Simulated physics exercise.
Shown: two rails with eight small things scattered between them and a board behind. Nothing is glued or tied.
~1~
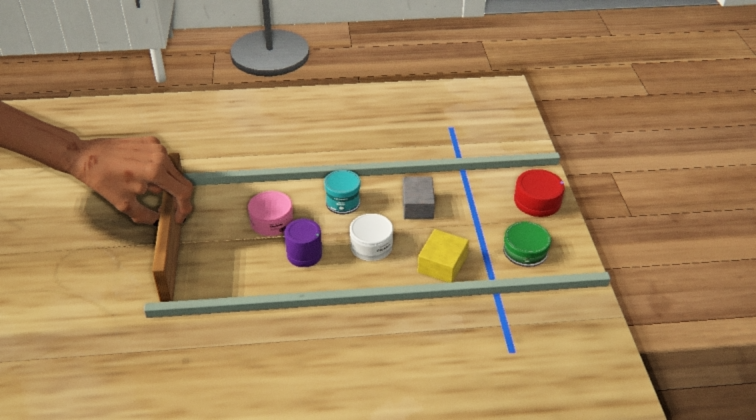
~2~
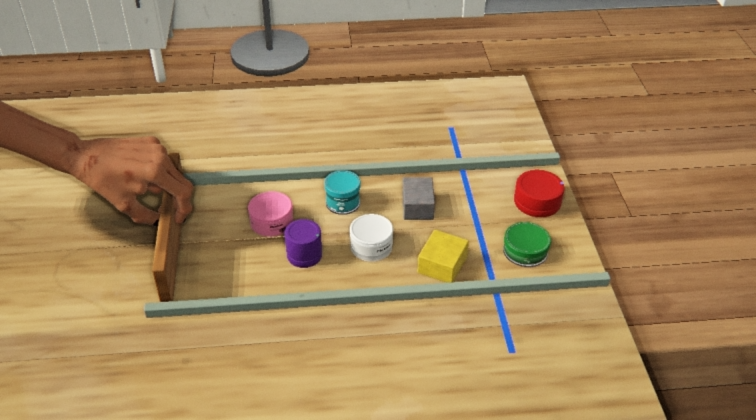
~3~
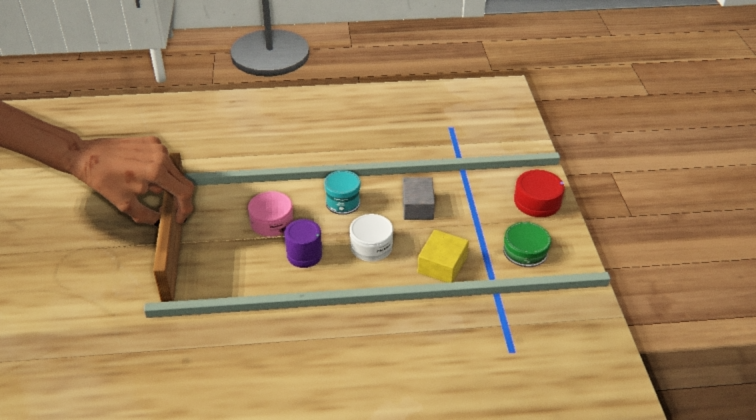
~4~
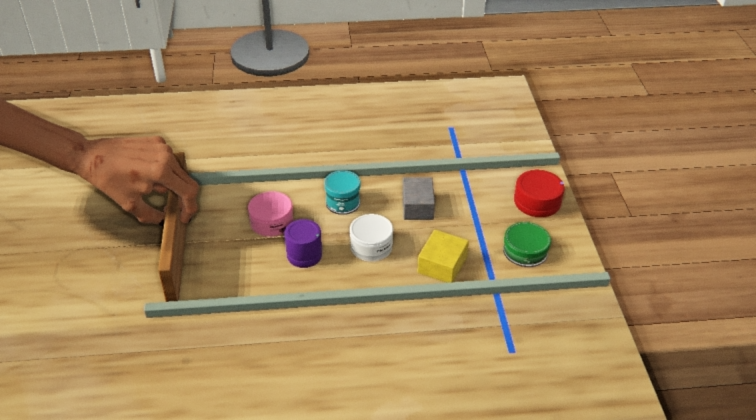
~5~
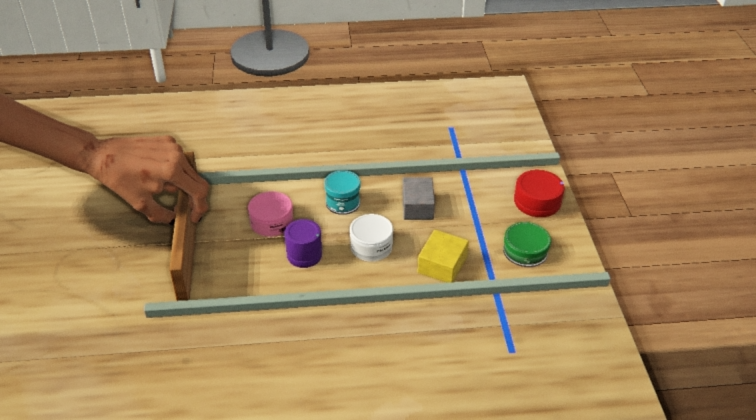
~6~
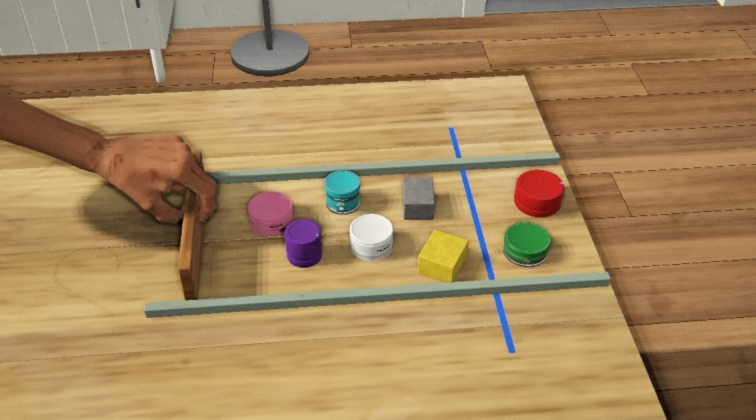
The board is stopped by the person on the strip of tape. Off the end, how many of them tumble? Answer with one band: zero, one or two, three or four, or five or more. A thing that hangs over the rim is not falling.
Zero.
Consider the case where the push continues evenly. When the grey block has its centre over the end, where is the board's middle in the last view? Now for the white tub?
I reckon its middle sits around (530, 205) and then around (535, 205).
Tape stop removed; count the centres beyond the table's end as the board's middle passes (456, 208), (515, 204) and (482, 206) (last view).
Going through the three positions, you'd get 0, 1 and 0.
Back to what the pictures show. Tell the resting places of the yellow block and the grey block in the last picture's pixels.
In the last picture the first middle sits at (512, 263) and the other at (523, 187).
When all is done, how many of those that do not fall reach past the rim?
In total, 1 of them.
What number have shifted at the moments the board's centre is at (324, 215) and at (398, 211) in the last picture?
Tally: First 4; then 6.
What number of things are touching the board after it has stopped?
4.
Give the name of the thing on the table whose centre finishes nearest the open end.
Result - the red lid.
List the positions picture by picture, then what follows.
The first frame shows red lid (539, 193); green pot (527, 244); yellow block (443, 256); board (170, 225); tape (477, 224).
The second frame shows green pot (527, 245); white tub (372, 238).
The third frame shows yellow block (443, 256); pink tub (271, 214).
The fourth frame shows red lid (539, 193); turquoise pot (343, 192).
The fifth frame shows green pot (527, 245); board (186, 224).
The sixth frame shows red lid (539, 193); green pot (527, 245); yellow block (443, 256); board (193, 223); tape (477, 224).
Soon after, none off yet; red lid at rest near (539, 193); green pot at rest near (527, 245); yellow block at rest near (443, 256).
At rest, the number that fall off is zero.
